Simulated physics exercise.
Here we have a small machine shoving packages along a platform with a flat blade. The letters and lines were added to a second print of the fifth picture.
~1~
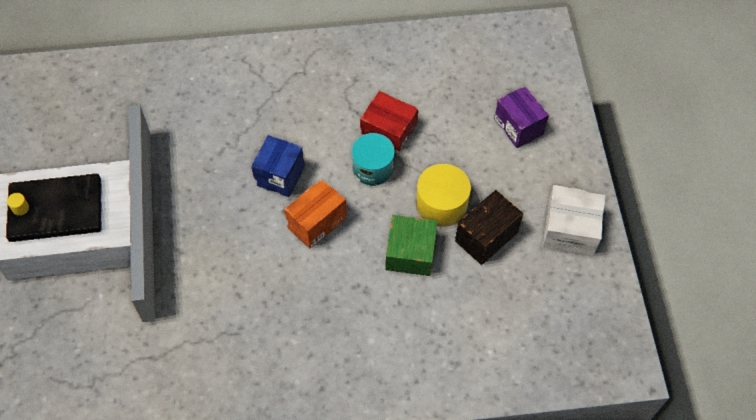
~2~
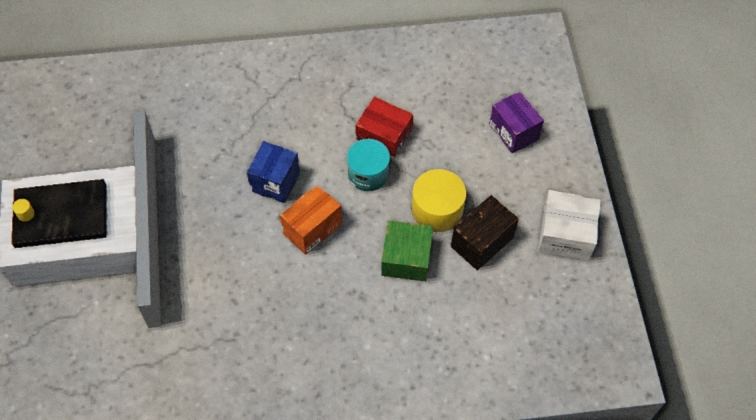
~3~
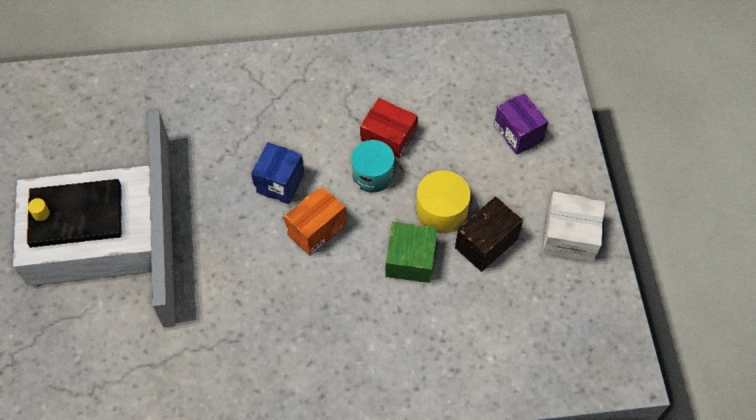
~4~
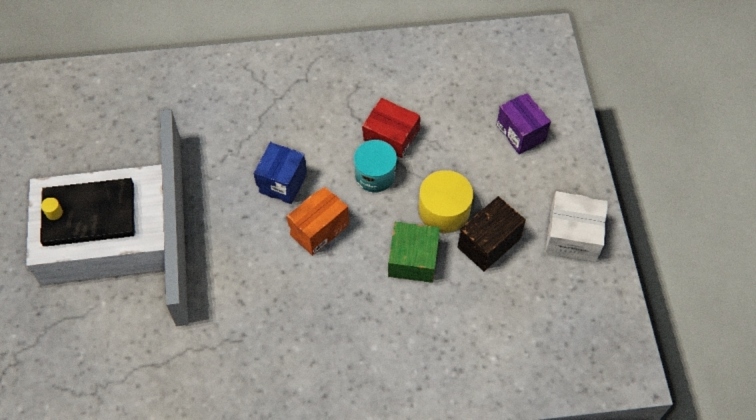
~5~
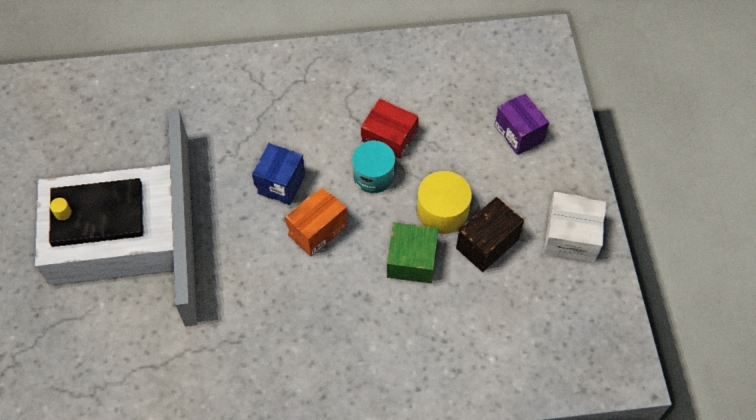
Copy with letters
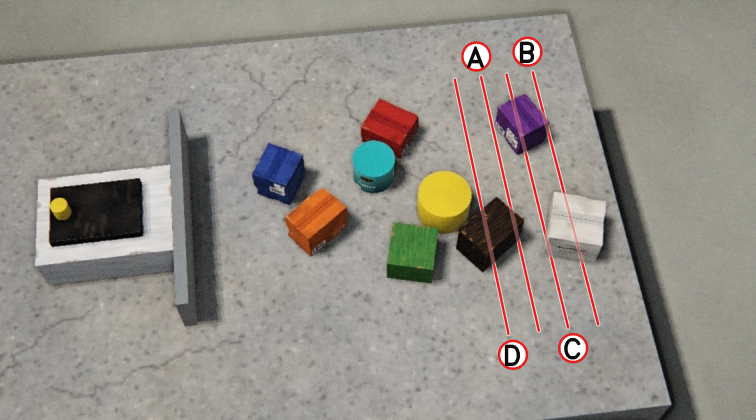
A small white machine with a black top, a yellow knob and a flat grey blade sits at the left of a speckled grey platform, seen from above at an angle. Across from it lie blue, orange, red, green, black, purple and white boxes around turquoise and yellow round containers. The machine creeps rightward without touching them, while the view shifts slightly.
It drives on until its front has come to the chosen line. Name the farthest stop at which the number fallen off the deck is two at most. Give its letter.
No third one falls up to C.
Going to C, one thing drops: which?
The white parcel.
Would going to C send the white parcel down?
Yes.
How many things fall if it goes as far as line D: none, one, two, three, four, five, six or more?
In all, none.
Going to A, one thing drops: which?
It is the white parcel.
On the marked copy, A at (508, 195); B at (563, 189); C at (535, 192); D at (480, 198).
Following C. Soon after the start, robot (235, 197); blue parcel (331, 163); orange box (349, 217).
Later, robot (366, 184); white parcel (584, 228); black crate (525, 230).
In the end, robot (466, 174); white parcel over the edge; black crate (621, 222); one fallen.
As for the rest, A is within the limit but short; B drops five; D is within the limit but short.
